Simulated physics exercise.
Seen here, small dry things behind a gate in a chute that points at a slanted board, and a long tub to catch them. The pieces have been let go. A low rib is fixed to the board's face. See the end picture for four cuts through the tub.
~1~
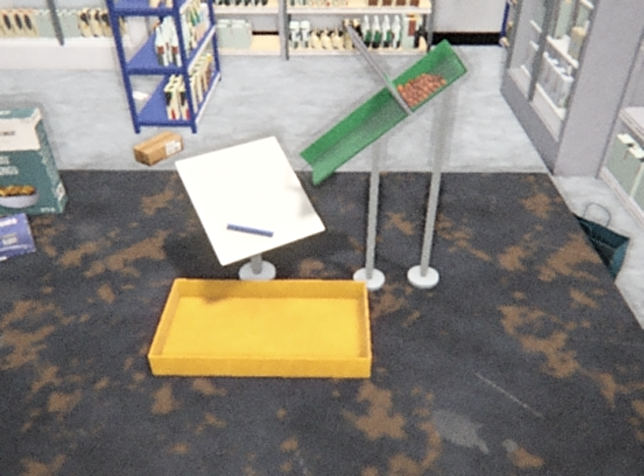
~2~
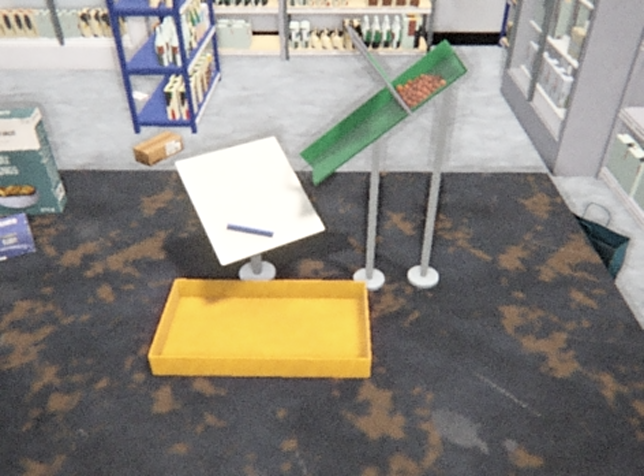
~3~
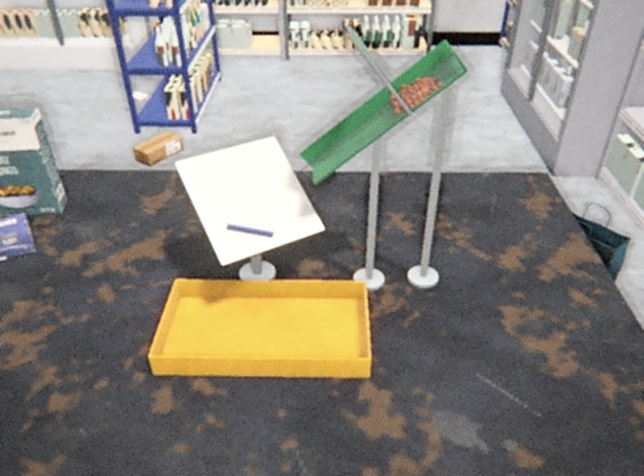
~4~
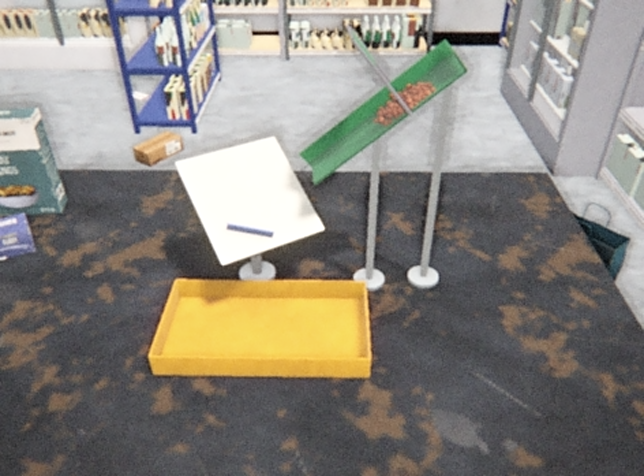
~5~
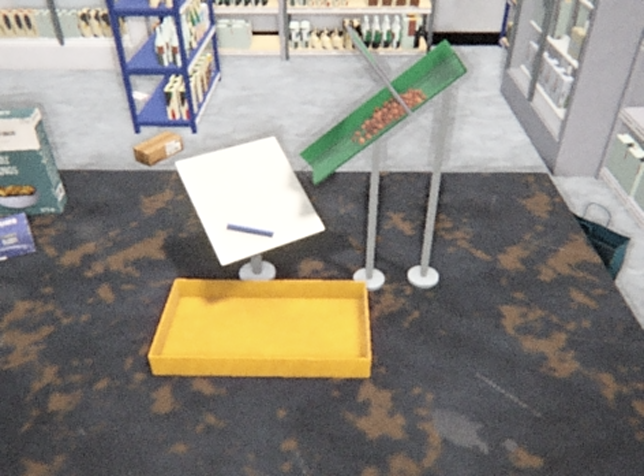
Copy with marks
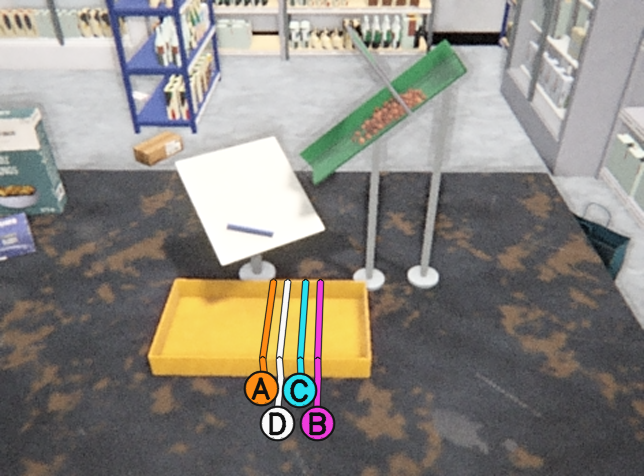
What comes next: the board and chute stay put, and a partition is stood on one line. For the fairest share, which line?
The answer is line C.
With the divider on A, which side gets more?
More lands on the right.
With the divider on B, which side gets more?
The left side.
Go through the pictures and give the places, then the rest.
The first frame shows load behind the gate at (419, 88), clay pellets; lip of the chute at (314, 176), sloping fairly steeply.
The second frame shows middle of the board at (250, 196), tilted fairly steeply; middle of its low edge at (276, 246); of its high edge at (227, 149).
The third frame shows front corners of the tub at (149, 356) and (370, 359), empty; front of the load at (393, 101).
The fourth frame shows middle of the load at (407, 102); its front at (376, 121), about a quarter of the way to the lip; rib from (227, 224) to (275, 232).
The fifth frame shows middle of the load at (390, 114); its front at (354, 140), about half of the way to the lip.
On the marked copy, line A crosses the front rim at (262, 358); line B crosses the front rim at (317, 358); line C crosses the front rim at (300, 358); line D crosses the front rim at (279, 358).
For line A, of what is caught, a small part on the left of the divider, most on the right.
For line B, of what is caught, nearly all on the left of the divider, a small part on the right.
For line C, of what is caught, about half on the left of the divider, about half on the right.
For line D, of what is caught, a small part on the left of the divider, most on the right.
